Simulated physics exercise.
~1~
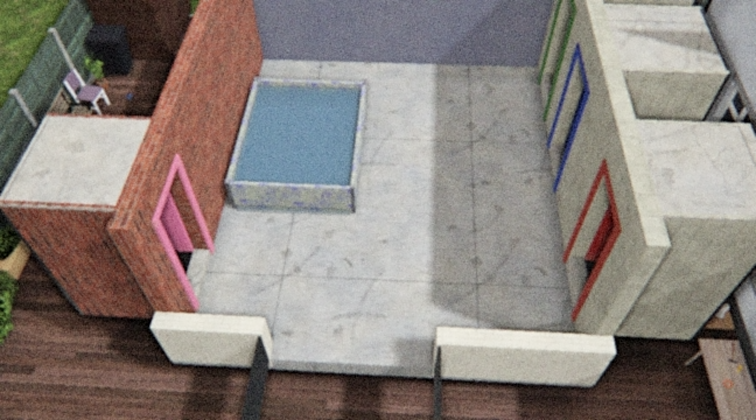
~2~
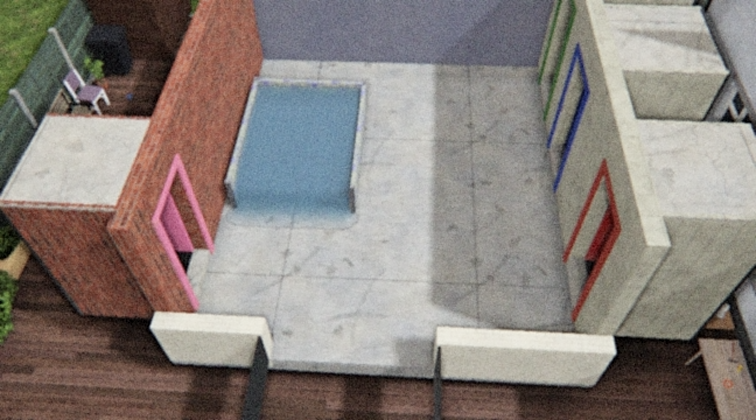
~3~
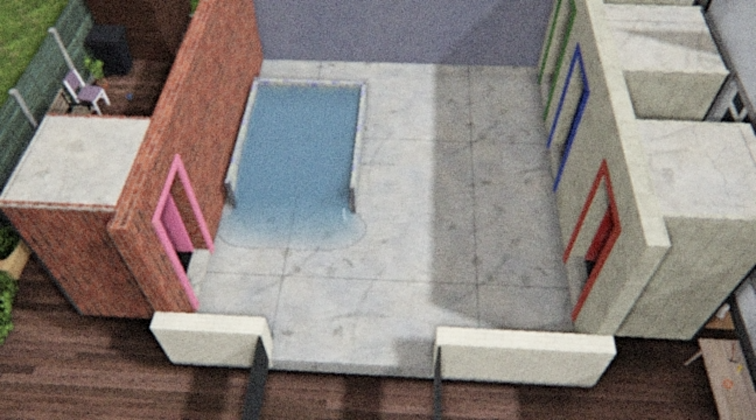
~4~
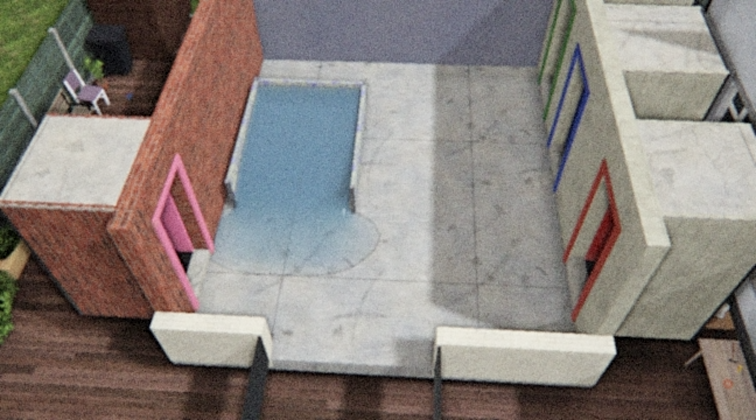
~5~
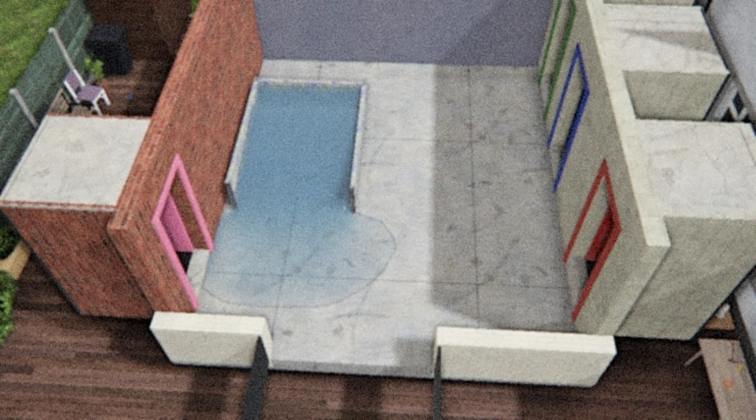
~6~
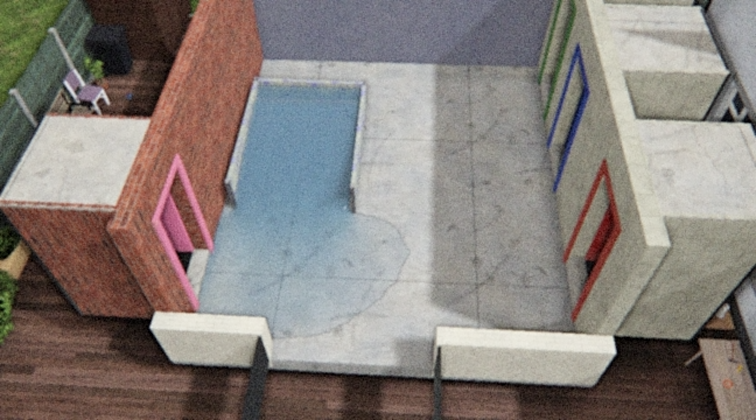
In a walled back court, an open tank's near side gives way and water pours out, spreading across the pale floor.
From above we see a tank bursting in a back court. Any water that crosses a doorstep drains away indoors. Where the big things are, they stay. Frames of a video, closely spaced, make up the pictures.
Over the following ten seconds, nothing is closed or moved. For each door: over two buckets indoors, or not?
In order: The blue door stays within two buckets of inflow; the pink door passes two buckets of inflow; the red door stays within two buckets of inflow; the green door stays within two buckets of inflow.
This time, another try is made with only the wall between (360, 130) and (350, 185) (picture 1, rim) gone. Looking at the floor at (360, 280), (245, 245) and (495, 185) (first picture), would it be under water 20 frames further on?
The first spot is spared, the second spared and the third soaked.
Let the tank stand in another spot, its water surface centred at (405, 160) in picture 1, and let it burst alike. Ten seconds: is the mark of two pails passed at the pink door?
As I read it, the pink door remains within limits.
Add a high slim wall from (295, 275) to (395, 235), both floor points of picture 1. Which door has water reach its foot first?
First comes the door marked pink.
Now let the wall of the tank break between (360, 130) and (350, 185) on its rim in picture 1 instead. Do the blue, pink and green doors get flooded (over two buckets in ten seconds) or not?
Well, the blue one breaks the limit, while the pink one stays within bounds and the green one stays within bounds.
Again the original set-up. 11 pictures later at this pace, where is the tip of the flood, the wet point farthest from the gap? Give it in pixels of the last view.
The front should reach about (489, 354).
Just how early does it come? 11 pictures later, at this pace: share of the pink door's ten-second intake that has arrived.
My estimate: Close to 5 per cent.
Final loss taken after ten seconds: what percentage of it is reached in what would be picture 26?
It should be close to 55 percent by then.
A moment on, water covers 25 % of the floor; the blue door not reached, the pink door wet at the sill, nothing in, the red door not reached, the green door not reached.
Next, water covers 30 % of the floor; the blue door not reached, the pink door under two buckets in, the red door not reached, the green door not reached.
Then, water covers 35 % of the floor; the blue door not reached, the pink door far over two buckets in, the red door not reached, the green door not reached.
Later, water covers 50 % of the floor; the blue door not reached, the pink door far over two buckets in, the red door wet at the sill, nothing in, the green door not reached.
In the end, water covers 80 % of the floor; the blue door wet at the sill, nothing in, the pink door far over two buckets in, the red door wet at the sill, nothing in, the green door wet at the sill, nothing in.
